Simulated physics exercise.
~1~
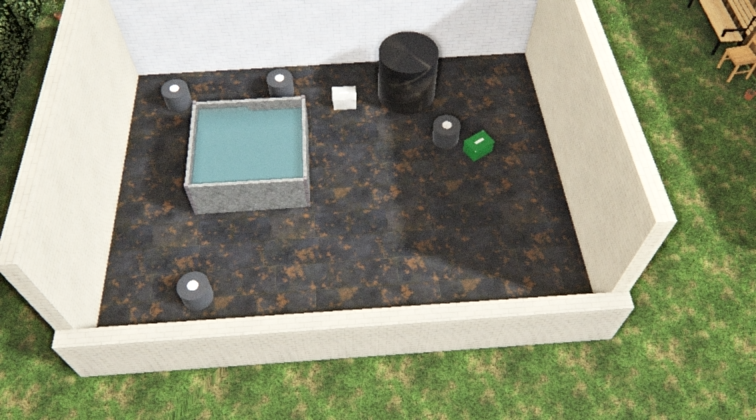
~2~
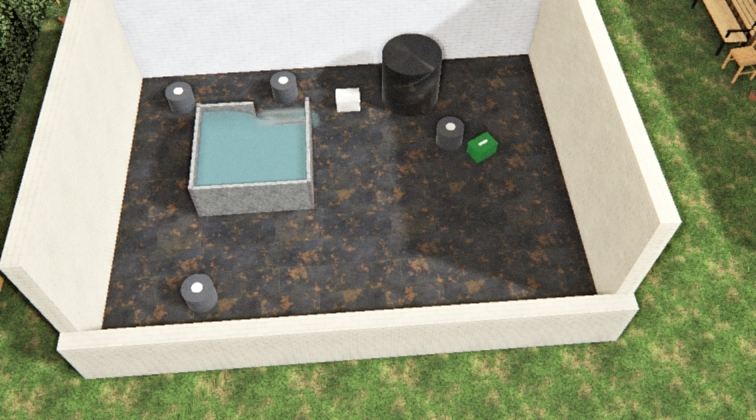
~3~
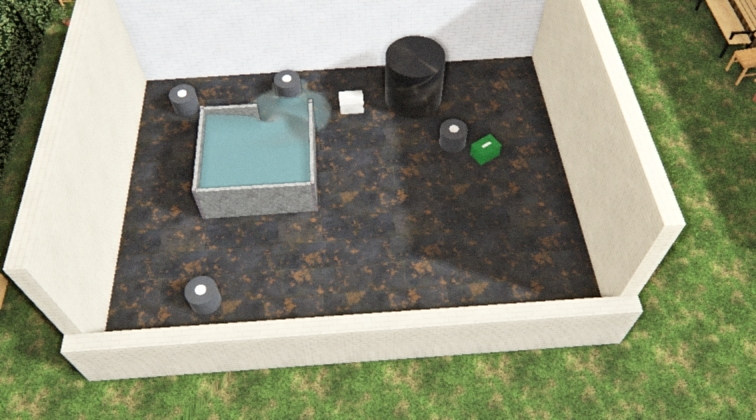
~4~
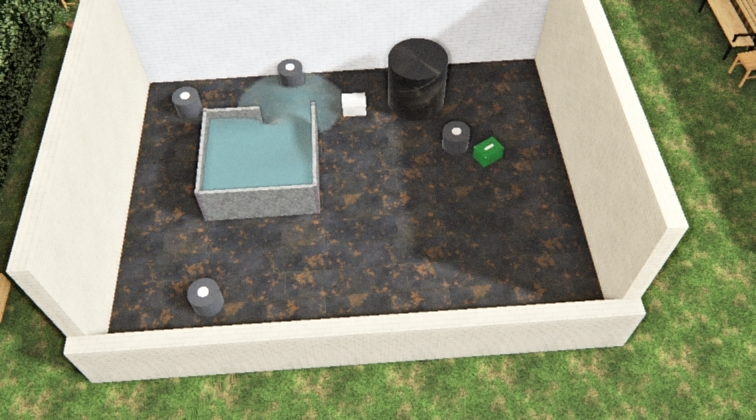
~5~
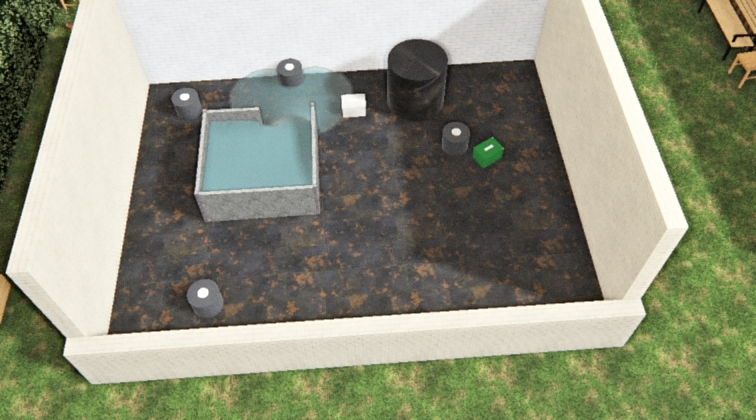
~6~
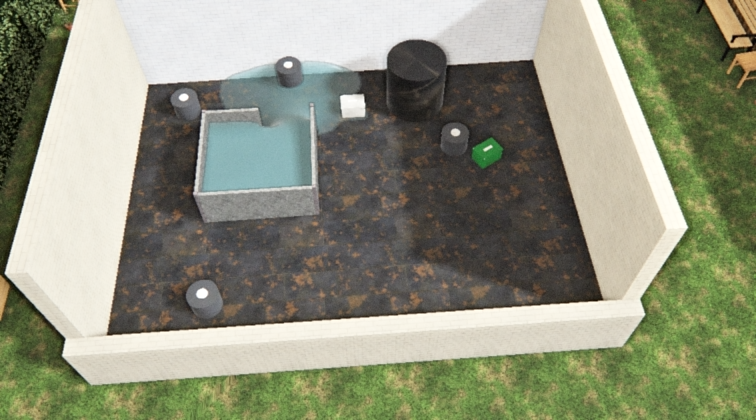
In a walled yard, water pours through a gap in a raised pool's back wall and spreads around a grey post.
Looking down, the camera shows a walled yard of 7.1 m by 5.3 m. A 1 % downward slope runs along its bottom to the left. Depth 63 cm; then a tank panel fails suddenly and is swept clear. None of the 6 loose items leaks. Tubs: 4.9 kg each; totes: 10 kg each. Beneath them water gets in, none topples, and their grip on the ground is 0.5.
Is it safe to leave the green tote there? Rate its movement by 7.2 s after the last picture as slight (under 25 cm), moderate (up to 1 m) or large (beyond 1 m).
Slight.
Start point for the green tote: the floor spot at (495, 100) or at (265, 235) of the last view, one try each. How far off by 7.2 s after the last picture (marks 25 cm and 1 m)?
Nearly still; nearly still.
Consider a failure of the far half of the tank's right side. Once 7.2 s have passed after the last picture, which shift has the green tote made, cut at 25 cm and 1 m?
So the green tote winds up far off.
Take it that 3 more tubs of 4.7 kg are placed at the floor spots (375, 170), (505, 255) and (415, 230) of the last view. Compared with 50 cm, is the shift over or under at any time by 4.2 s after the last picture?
First beyond, then within, then within.
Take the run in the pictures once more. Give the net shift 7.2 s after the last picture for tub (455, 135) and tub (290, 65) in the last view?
In turn: 10 cm, 450 cm.
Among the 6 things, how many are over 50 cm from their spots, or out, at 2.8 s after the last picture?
By then the count is 2.
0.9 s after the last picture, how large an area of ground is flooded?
About 8.5 m2 is covered.
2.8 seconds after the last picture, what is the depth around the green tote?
Around 0 cm.
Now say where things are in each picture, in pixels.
The green tote at (479, 141), on the bottom; water covers 2.6 m2; 0 of 6 have shifted, in the first picture.
The green tote at (483, 143), on the bottom; 3.2 m2 under water; 0 of 6 have shifted, in the second picture.
The green tote at (487, 145), on the bottom; 3.7 m2 under water; 1 of 6 have shifted, in the third picture.
The green tote at (489, 147), on the bottom; 4.7 m2 under water; 1 of 6 have shifted, in the fourth picture.
The green tote at (489, 148) rests on the ground; 5.2 m2 under water; 1 of 6 have shifted, in the fifth picture.
The green tote at (488, 149) rests on the ground; water covers 5.5 m2; 1 of 6 have shifted, in the sixth picture.
Then, 0.9 s after the last picture the green tote is near (488, 149), 0.0 m from its start, aground; 1 afloat.
Then, 2.8 s after the last picture the green tote is near (488, 149), 0.0 m from its start, aground; 0 afloat.
Then, 4.8 s after the last picture the green tote is near (488, 149), 0.0 m from its start, aground; 2 afloat.
Then, 7.2 s after the last picture the green tote is near (488, 149), 0.0 m from its start, aground; 3 afloat.
